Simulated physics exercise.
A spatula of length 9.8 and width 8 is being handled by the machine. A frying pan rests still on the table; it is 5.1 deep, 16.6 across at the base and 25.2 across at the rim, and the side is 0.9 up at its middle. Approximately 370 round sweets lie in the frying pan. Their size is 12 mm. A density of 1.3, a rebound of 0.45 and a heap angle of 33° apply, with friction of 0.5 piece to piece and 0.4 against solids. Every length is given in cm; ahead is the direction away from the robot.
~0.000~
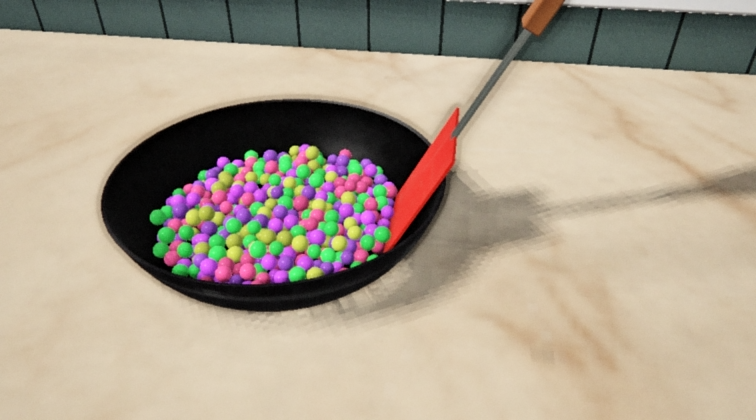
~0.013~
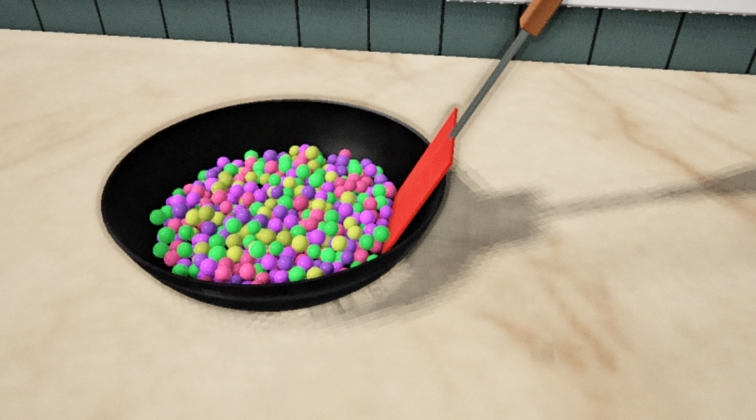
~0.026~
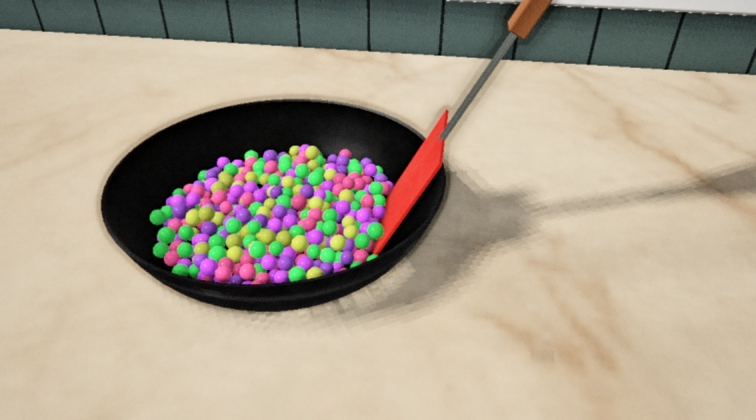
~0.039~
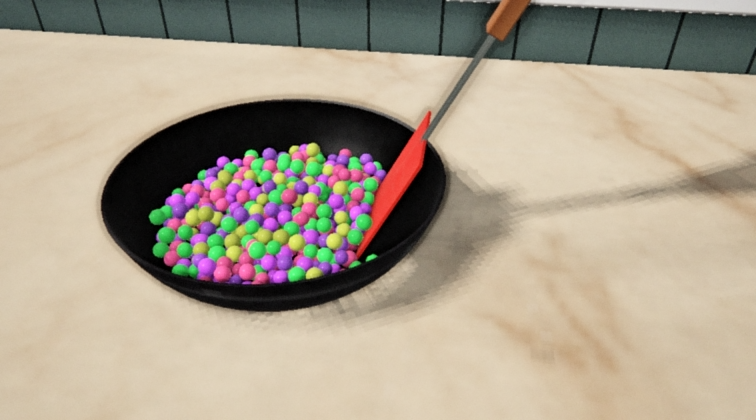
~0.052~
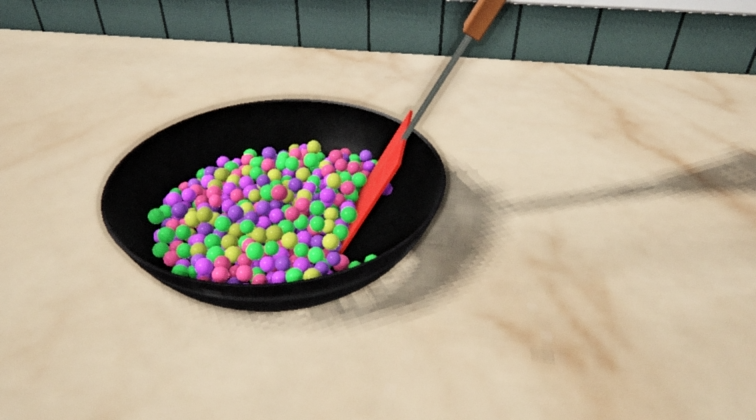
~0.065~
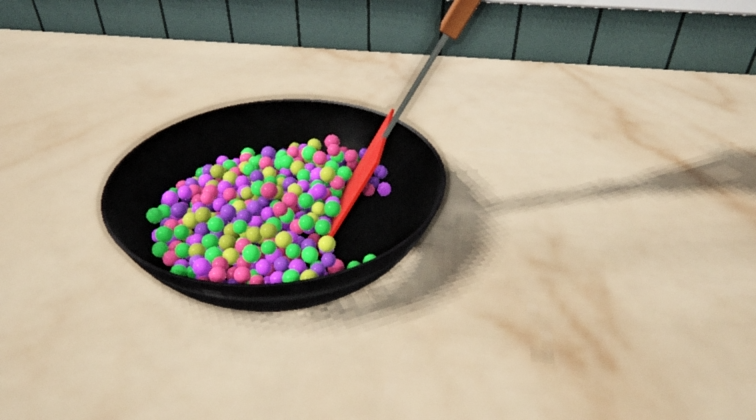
In a black frying pan, a red spatula moves left, pushing the colourful round sweets together.
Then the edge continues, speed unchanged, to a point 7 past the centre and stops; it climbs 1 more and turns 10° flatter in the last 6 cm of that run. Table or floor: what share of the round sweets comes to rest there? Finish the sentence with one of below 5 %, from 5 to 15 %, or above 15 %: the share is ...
The share is from 5 to 15 %.
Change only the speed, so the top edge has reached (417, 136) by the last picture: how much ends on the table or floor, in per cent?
I'd say around 0 per cent.
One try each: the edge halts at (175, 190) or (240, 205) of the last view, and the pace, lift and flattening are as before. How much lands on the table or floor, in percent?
Estimates, in order: 30 % and 0 %.
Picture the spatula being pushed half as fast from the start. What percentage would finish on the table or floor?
Then around 0 percent would finish on the table or floor.
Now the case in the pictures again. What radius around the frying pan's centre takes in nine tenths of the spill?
About 30 cm from the centre.
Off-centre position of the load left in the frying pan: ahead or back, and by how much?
Offset: About 4.5 cm, ahead.
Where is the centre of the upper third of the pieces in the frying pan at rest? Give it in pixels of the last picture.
I'd put it close to (176, 184).
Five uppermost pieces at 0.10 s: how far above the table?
6 cm.
By 0.10 s, sloping 63°, highest piece 7 above the table; 372 in the frying pan.
By 0.13 s, sloping 60°, highest piece 8 above the table; 372 in the frying pan.
By 0.34 s, sloping 53°, highest piece 9 above the table; 338 in the frying pan, 19 on the table or floor, 15 on the blade or in flight.
By 1.39 s, sloping 53°, highest piece 5 above the table; 338 in the frying pan, 34 on the table or floor.
Final count, 338 in the frying pan, 34 on the table or floor. That is 9 % on the table or floor.
